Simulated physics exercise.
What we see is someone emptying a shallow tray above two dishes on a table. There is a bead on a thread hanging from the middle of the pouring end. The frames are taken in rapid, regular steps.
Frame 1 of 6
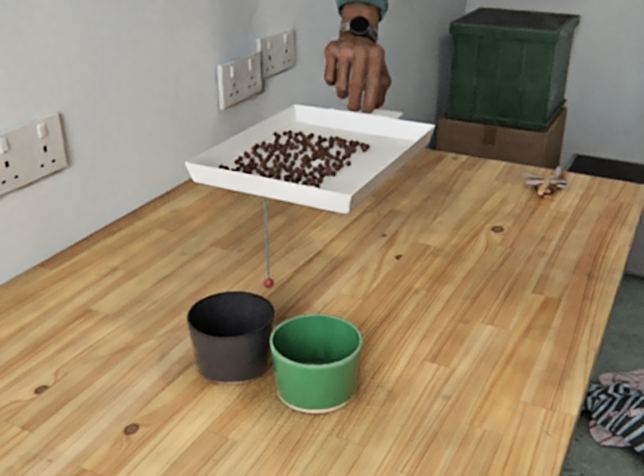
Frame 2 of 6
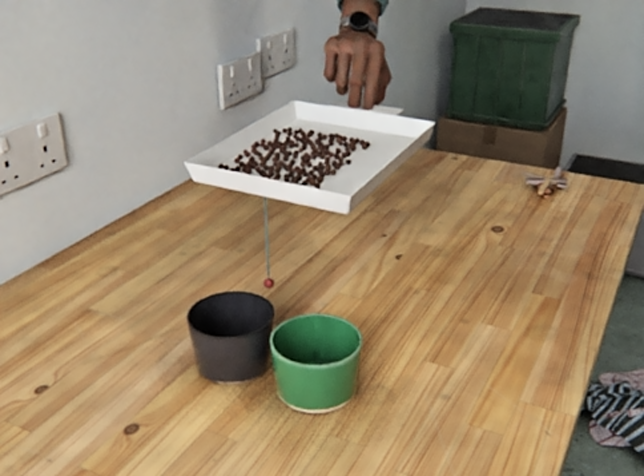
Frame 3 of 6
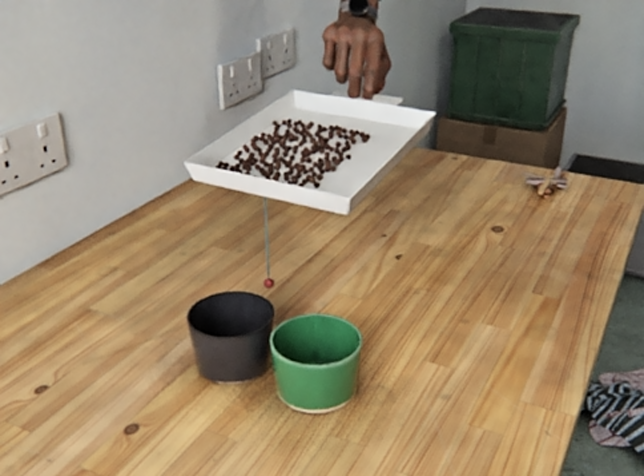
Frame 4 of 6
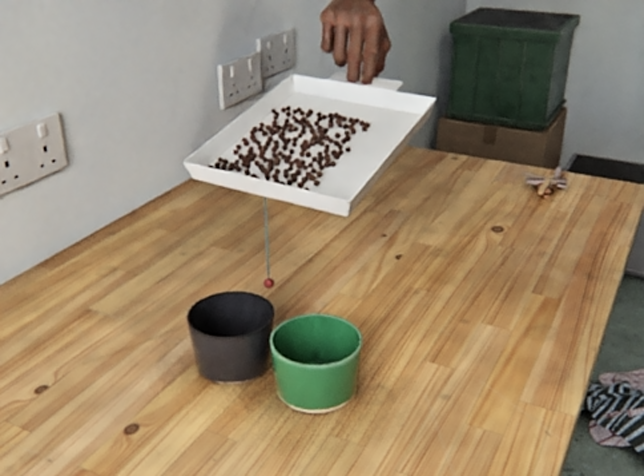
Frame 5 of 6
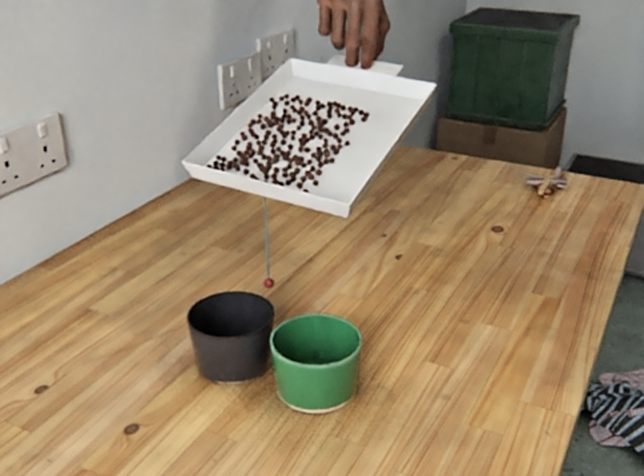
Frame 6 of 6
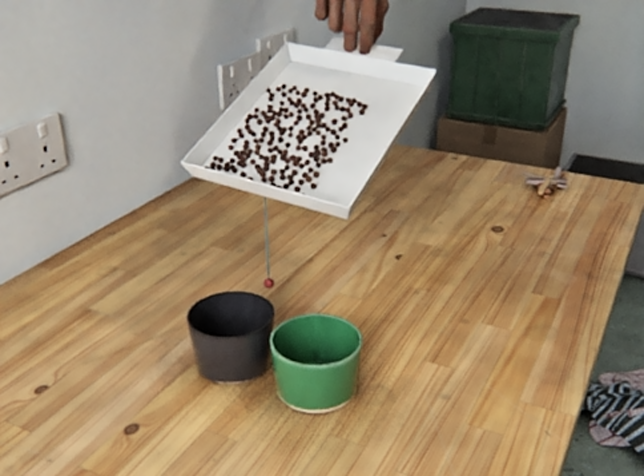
On a wooden table, a black bowl and a green one sat below a white tray of small dark berries, as a hand raised its far end, tilting it toward the front right corner.
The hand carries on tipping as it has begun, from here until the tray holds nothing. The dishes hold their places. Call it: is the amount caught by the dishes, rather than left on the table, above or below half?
Above half.
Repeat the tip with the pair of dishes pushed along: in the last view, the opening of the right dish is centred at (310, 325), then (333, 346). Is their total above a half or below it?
Result, first setup: A majority share; second setup: A majority share.
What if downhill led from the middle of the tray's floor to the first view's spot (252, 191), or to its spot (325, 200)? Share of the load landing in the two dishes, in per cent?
First case around 40 per cent, second case 40 per cent.
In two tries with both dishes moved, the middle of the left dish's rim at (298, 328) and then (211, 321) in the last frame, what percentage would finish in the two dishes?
About 60 per cent first, then about 70 per cent.
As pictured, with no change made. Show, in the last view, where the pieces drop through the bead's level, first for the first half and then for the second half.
Around (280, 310), followed by around (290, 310).
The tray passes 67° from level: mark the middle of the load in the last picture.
Centre estimate: (278, 191).
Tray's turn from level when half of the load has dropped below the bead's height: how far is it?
Around 105°, give or take.
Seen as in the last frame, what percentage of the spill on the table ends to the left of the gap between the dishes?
About 60 per cent.
Soon, tray tipped steeply; nearly all on the tray; a stray few in the right dish; a stray few outside both; a small part in the air.
A while on, tray tipped past a quarter turn; a small part on the tray; about a quarter in the right dish; about a quarter in the left dish; a small part outside both; about a third in the air.
Towards the end, tray tipped past a quarter turn; about two thirds in the right dish; about a third in the left dish; a small part outside both.
Finally, tray tipped past a quarter turn; about two thirds in the right dish; about a third in the left dish; a small part outside both.
